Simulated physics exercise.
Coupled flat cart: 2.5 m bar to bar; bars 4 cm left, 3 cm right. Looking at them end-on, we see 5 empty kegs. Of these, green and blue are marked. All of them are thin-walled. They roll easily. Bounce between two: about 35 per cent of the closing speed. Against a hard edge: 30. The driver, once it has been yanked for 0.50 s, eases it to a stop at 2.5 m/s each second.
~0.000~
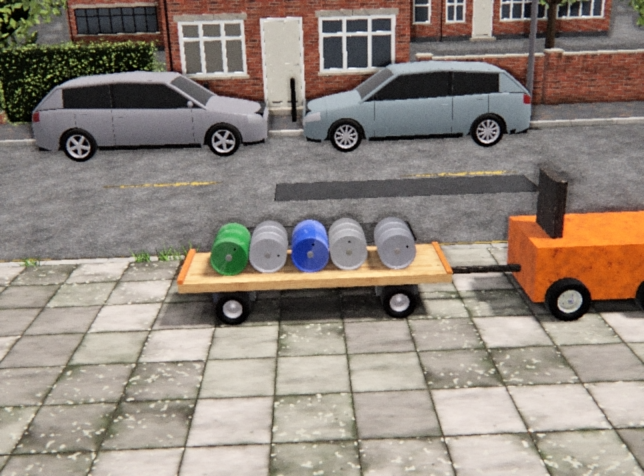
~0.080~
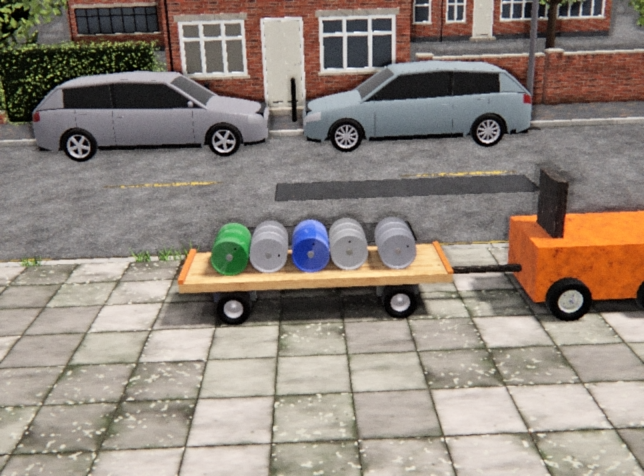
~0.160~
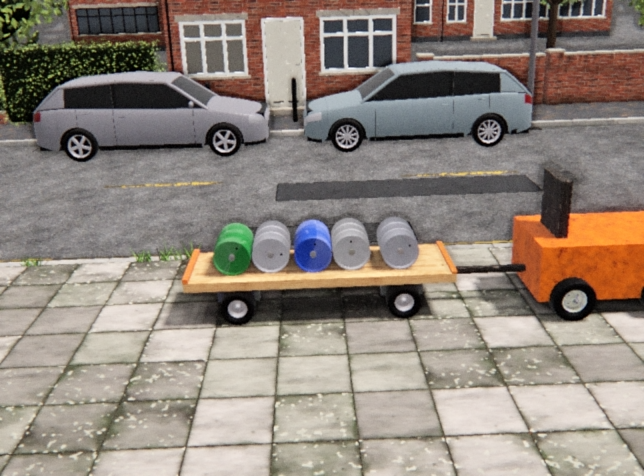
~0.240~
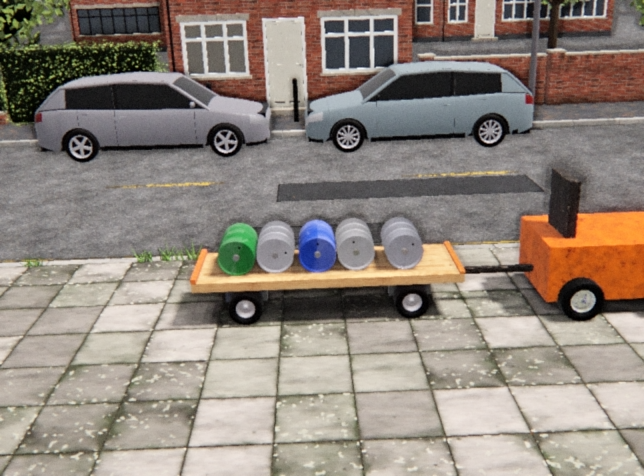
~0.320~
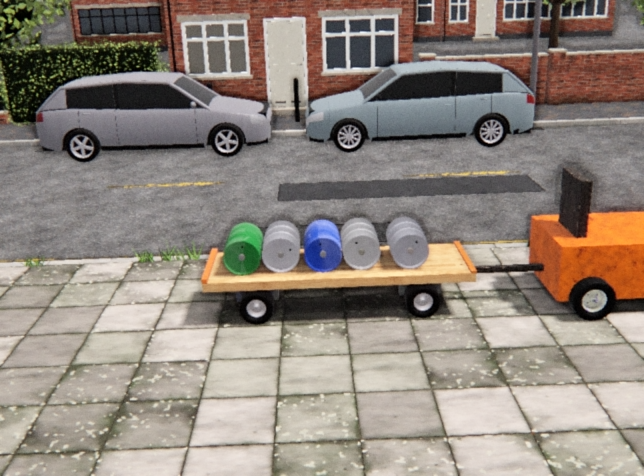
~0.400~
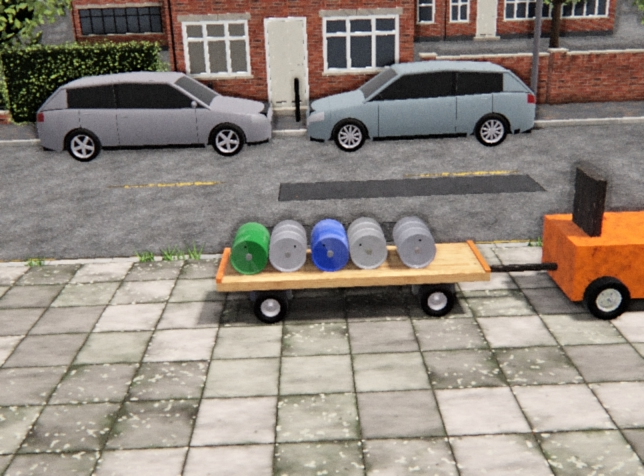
An orange vehicle pulled a flat wooden cart carrying a row of five barrels, one green, one blue and three grey, slowly to the right along the pavement, gradually picking up speed past two parked cars.
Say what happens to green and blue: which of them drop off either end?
As I see it, most likely green keg falls out. Most likely blue stays in the load.
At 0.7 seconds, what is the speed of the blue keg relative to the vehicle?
Speed approx. 0.8 m/s.
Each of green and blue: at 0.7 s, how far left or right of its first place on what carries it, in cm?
By then green is 45 left of its start, and blue is 50 left of its start.
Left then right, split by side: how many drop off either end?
Left-hand count: 1; right-hand count: 0.
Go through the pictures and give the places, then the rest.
In the first frame, green (229, 258), blue (310, 255); right bar at (450, 273); cart at rest; 5 of the 5 make up the bottom layer on the deck.
In the second frame, green (229, 258), blue (311, 255); right bar at (450, 273); cart moving right at 0.2 m/s.
In the third frame, green (232, 258), blue (313, 255); right bar at (455, 273); cart moving right at 0.6 m/s.
In the fourth frame, green (236, 258), blue (317, 255); right bar at (463, 273); cart moving right at 1.0 m/s.
In the fifth frame, green (242, 258), blue (323, 255); right bar at (474, 272); cart moving right at 1.4 m/s.
In the sixth frame, green (249, 257), blue (330, 254); right bar at (488, 271); cart moving right at 1.8 m/s.
Then, 0.7 s in, green is on the deck, 5 cm from the left bar, rolling left along the cart; blue is on the deck, 70 cm from the left bar, rolling left along the cart; 0 gone from the cart.
Then, 0.9 s in, green is over the left bar and falling; blue is on the deck, 55 cm from the left bar, rolling left along the cart; 1 gone from the cart.
In the end (5.0 s), green is over the left bar and down; blue is on the deck, 80 cm from the right bar; 1 gone from the cart.
